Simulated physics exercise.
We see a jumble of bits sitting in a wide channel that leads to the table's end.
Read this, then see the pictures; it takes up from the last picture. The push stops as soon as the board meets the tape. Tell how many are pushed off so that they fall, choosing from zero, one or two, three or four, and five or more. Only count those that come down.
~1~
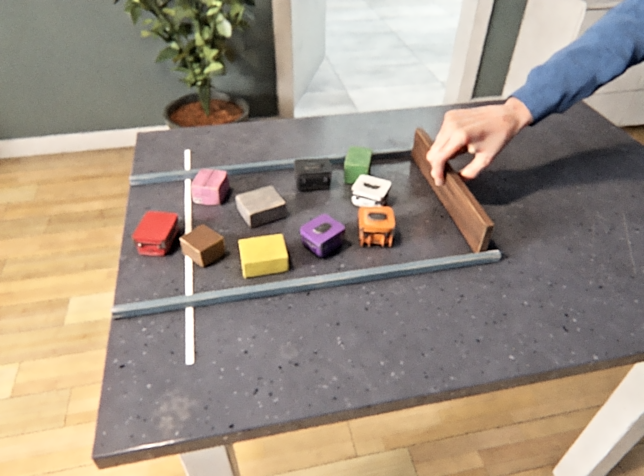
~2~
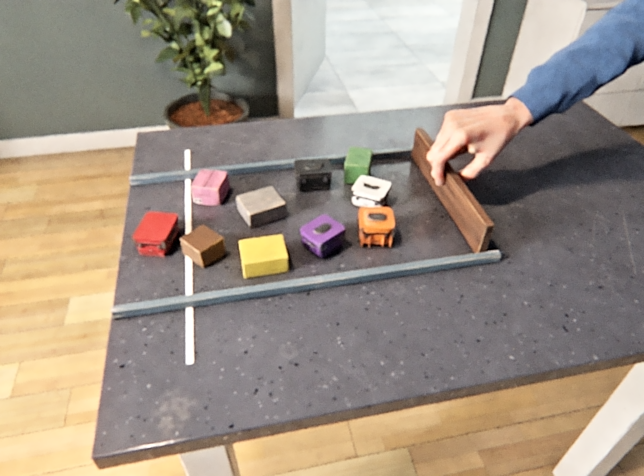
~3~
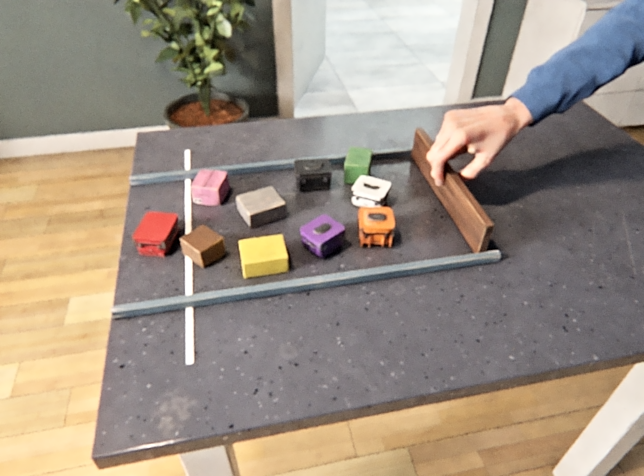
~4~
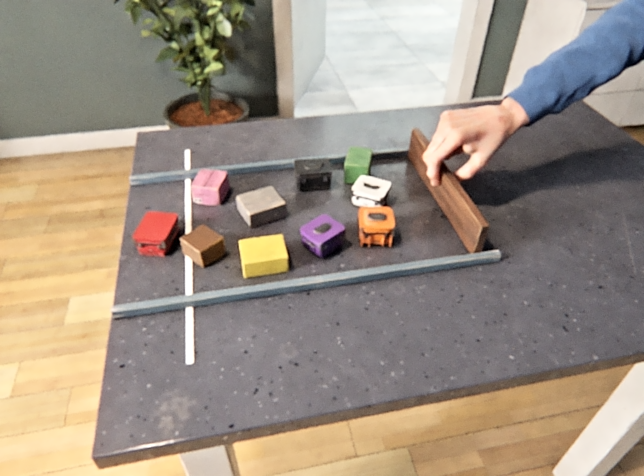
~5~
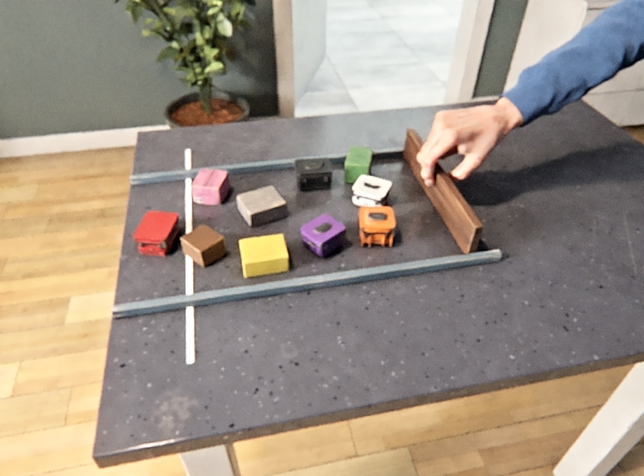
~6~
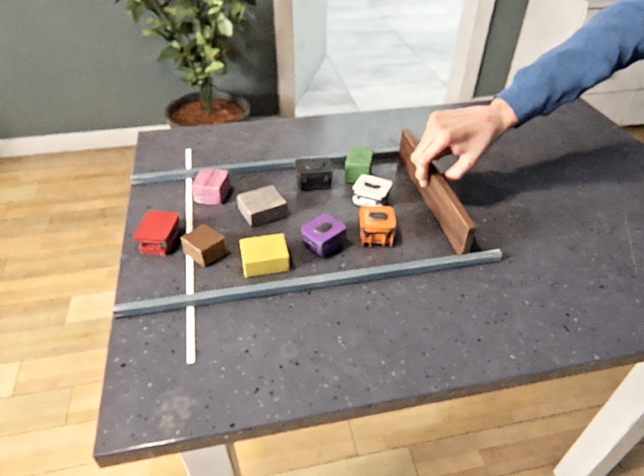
The sweep knocks three or four off.
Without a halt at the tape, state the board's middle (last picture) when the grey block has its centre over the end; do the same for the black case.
At (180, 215) for the grey block; at (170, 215) for the black case.
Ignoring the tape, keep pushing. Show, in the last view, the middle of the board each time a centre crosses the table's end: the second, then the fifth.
Roughly (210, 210) for the earlier crossing, roughly (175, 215) for the later one.
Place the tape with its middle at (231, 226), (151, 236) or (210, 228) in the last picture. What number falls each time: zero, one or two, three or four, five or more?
Lab note - count at each of the three spots: None; more than four; either one or two.
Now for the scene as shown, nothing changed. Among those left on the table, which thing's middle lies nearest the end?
The answer is the grey block.
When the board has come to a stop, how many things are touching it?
Tally at the end: 3.
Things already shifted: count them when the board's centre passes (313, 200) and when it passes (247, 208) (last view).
Moved so far: 7, later 10.
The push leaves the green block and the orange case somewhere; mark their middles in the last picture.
The one named first is at (175, 187), the next at (170, 255).
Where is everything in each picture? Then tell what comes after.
The first picture shows red case (158, 234); brown block (203, 246); pink box (210, 187); board (447, 185); tape (188, 232).
The second picture shows brown block (203, 246); white case (371, 194).
The third picture shows pink box (211, 187); orange case (376, 227).
The fourth picture shows red case (158, 234); yellow block (264, 256).
The fifth picture shows brown block (203, 245); purple case (323, 236).
The sixth picture shows red case (159, 233); brown block (204, 245); pink box (212, 187); board (431, 186); tape (189, 231).
Early on, none off yet; red case at rest near (159, 233); brown block at rest near (204, 245); pink box at rest near (212, 187).
A while later, none off yet; red case at rest near (159, 233); brown block at rest near (203, 244); pink box moving near (206, 188).
Further along, none off yet; red case travelled about its own width near (130, 233); brown block travelled well along near (135, 254); pink box travelled well along near (143, 194).
Finally, the number that fall off is three or four; lost, pink box, brown block and red case.
